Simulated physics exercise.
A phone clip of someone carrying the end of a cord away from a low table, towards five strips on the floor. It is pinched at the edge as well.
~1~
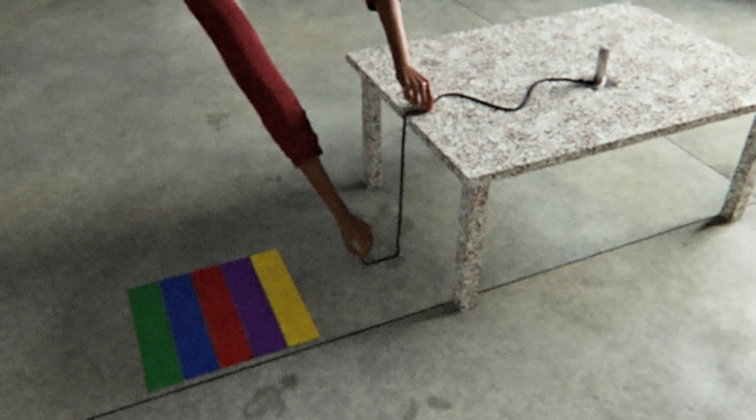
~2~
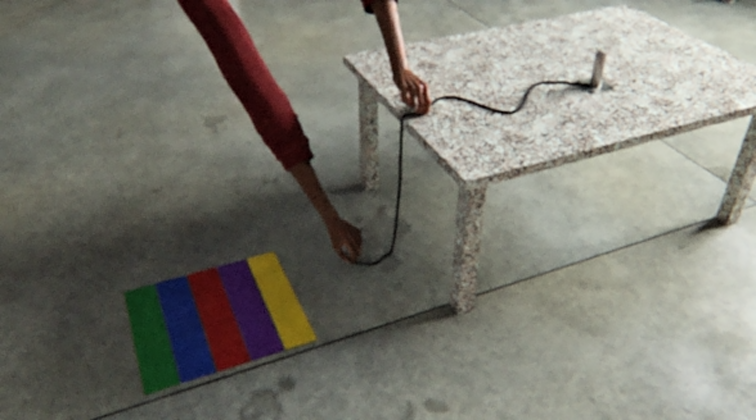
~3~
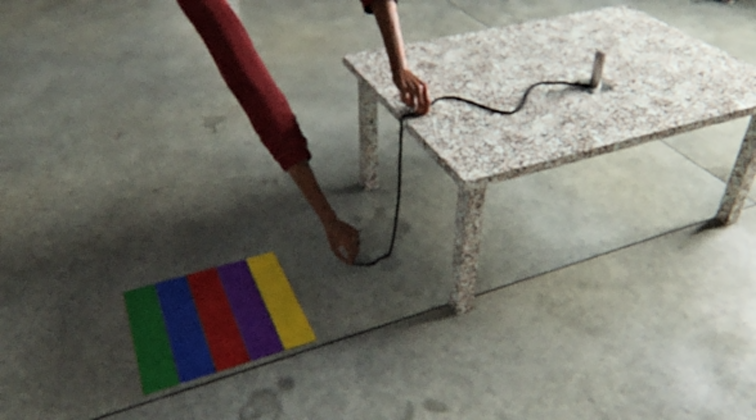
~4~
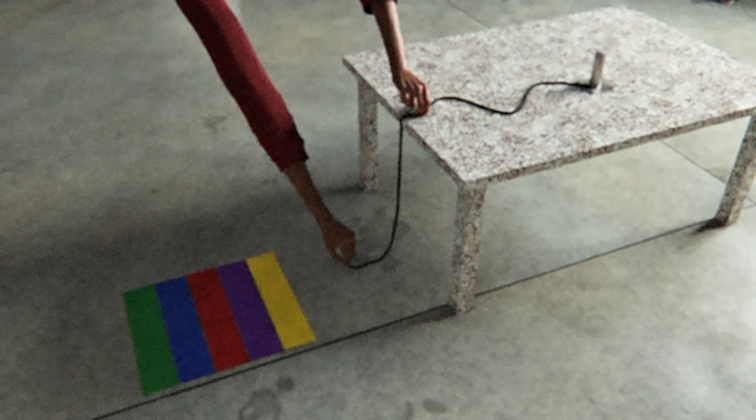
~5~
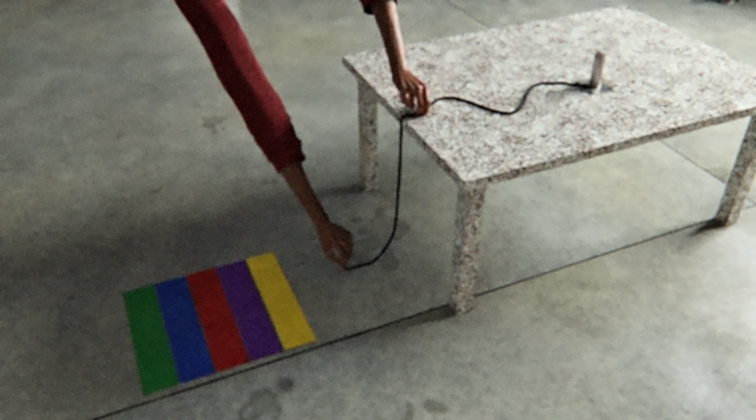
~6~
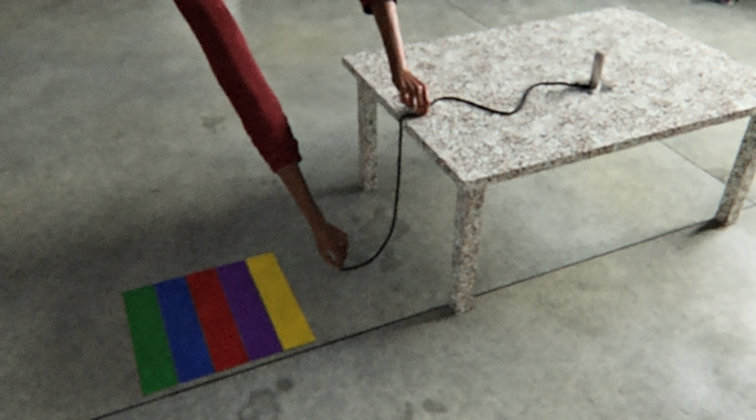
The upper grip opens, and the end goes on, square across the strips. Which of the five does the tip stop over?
The end stops over the blue strip.
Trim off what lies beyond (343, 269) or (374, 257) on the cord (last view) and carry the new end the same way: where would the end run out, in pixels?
Try by try, around (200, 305) and (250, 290).
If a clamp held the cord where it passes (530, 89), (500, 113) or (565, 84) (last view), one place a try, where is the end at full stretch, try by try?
Try by try, around (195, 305), (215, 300) and (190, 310).
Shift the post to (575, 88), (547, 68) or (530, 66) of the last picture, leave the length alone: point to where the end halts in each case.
In that order: (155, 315), (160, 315) and (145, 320).
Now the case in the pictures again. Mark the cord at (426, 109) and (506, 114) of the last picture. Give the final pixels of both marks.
About (382, 143), and the other about (471, 109).
Early on, end near (240, 293); over purple.
Midway, end near (203, 303); over red.
At the end of the slack, end near (180, 310); over blue. It gets as far as the blue strip.
